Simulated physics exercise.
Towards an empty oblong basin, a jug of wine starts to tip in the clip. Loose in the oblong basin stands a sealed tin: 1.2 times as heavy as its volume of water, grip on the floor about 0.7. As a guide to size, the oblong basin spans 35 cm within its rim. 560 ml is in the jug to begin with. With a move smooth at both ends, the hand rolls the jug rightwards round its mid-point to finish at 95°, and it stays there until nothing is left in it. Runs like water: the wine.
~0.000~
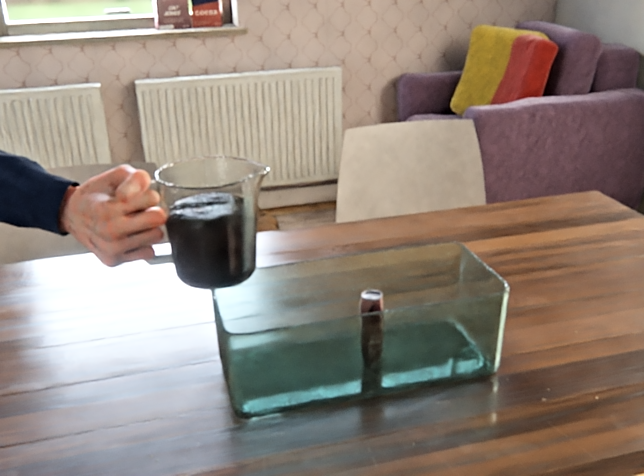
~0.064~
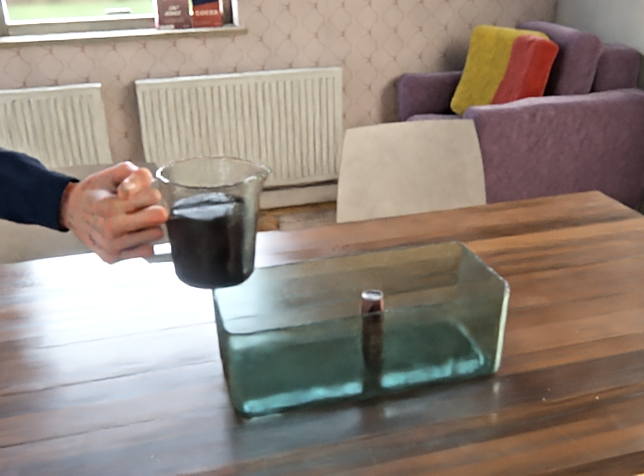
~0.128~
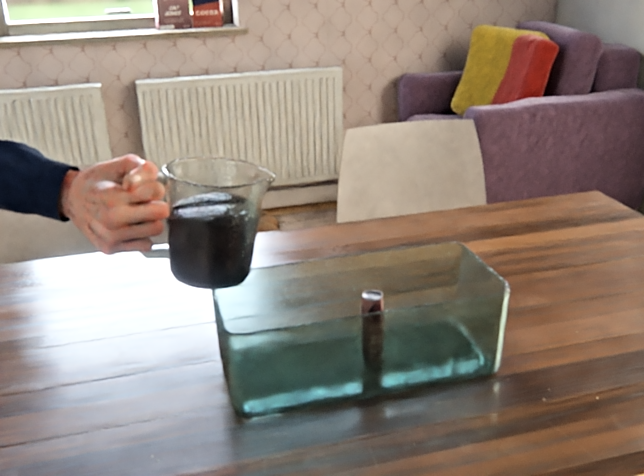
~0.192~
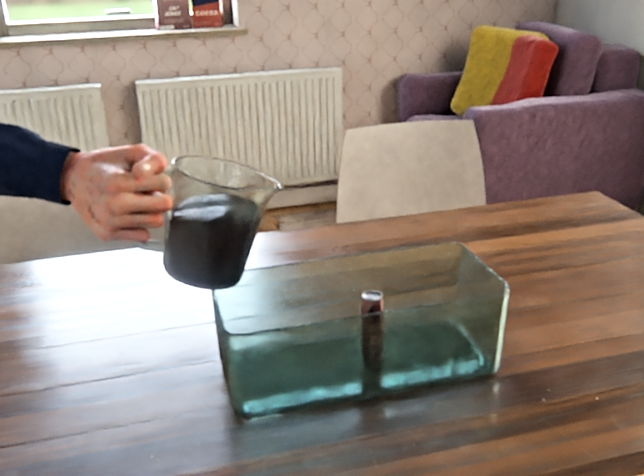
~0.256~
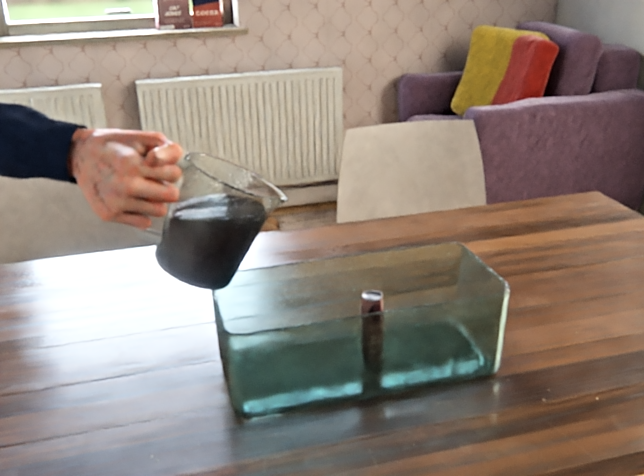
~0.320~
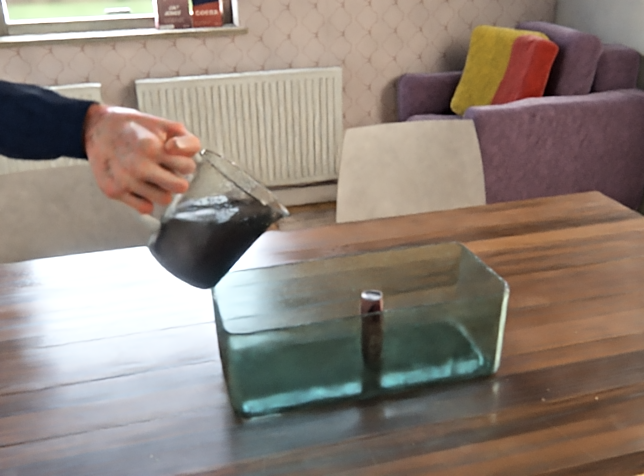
In this clip, a hand holds a glass jug of dark liquid above the left end of an oblong glass basin with a small tin inside, then smoothly tilts the jug rightwards as the liquid shifts towards its rim.
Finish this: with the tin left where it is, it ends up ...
It ends up standing.
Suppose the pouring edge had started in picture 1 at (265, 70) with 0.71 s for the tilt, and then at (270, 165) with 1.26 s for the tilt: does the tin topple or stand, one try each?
In the first try it remains standing; in the second it remains standing.
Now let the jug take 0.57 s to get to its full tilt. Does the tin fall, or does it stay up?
The tin would stay balanced.
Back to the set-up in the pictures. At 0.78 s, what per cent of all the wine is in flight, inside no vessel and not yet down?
Close to 12 %.
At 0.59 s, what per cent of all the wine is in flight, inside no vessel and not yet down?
Estimate: About 18 % of all of it.
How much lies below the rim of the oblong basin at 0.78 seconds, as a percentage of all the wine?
The share is close to 64 percent.
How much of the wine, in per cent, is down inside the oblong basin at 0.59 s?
Near 14 in a hundred.
After 0.59 s the tilt is 88° and 68 per cent is still to pour; the tin stands where it began.
After 0.78 s the tilt is 95° and 24 per cent is still to pour; the tin stands where it began.
After 0.99 s the tilt is 95° and 7 per cent is still to pour; the tin stands where it began.
After 1.21 s the tilt is 95° and 2 per cent is still to pour; the tin stands where it began.
In the end the tin stands where it began.
